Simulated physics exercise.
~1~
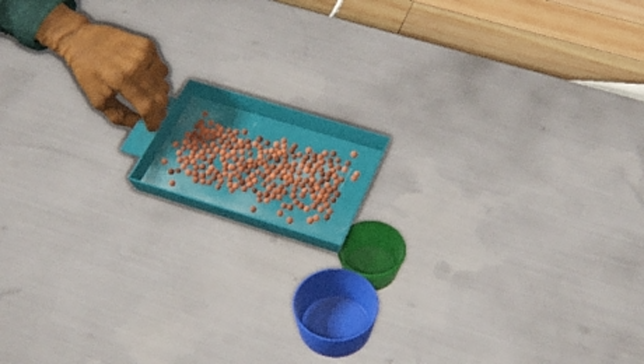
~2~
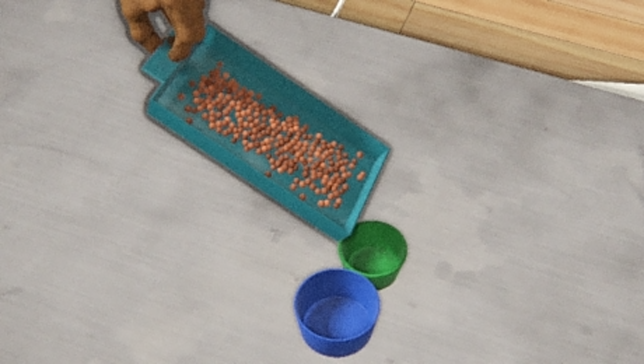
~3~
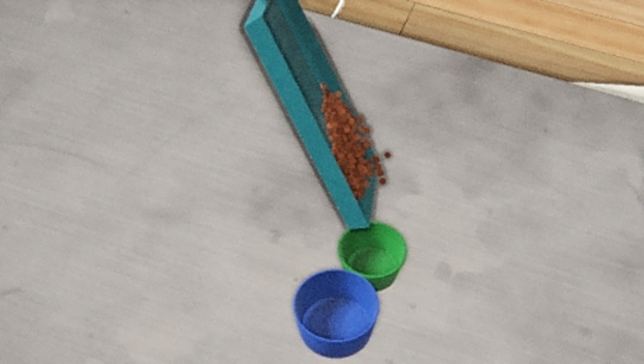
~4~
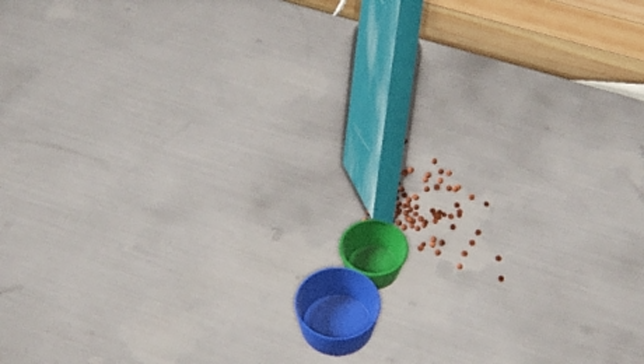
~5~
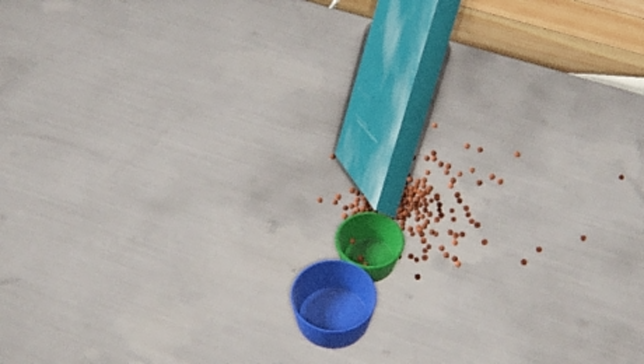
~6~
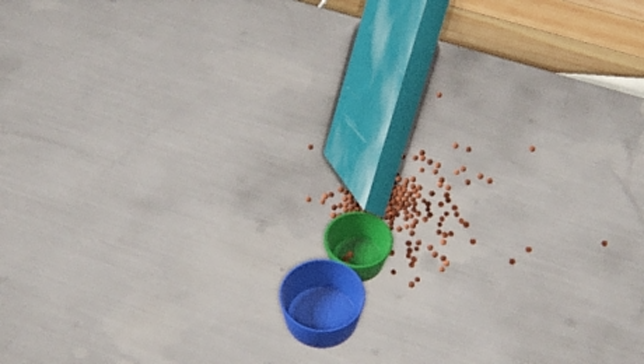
The clip opens on a hand holding a teal tray of small reddish-brown pellets over a grey surface, with a green dish and a blue dish waiting below its right end. The hand lifts the handle end and swings the tray clockwise, then passes out of view. As the tray steepens, the pellets slide into a heap along its right side. It tips further until its underside shows, and pellets spill out beside the green dish and scatter to the right. The tray comes to rest steeply tilted, with most pellets strewn across the surface, a few in the green dish and the blue dish seemingly empty.
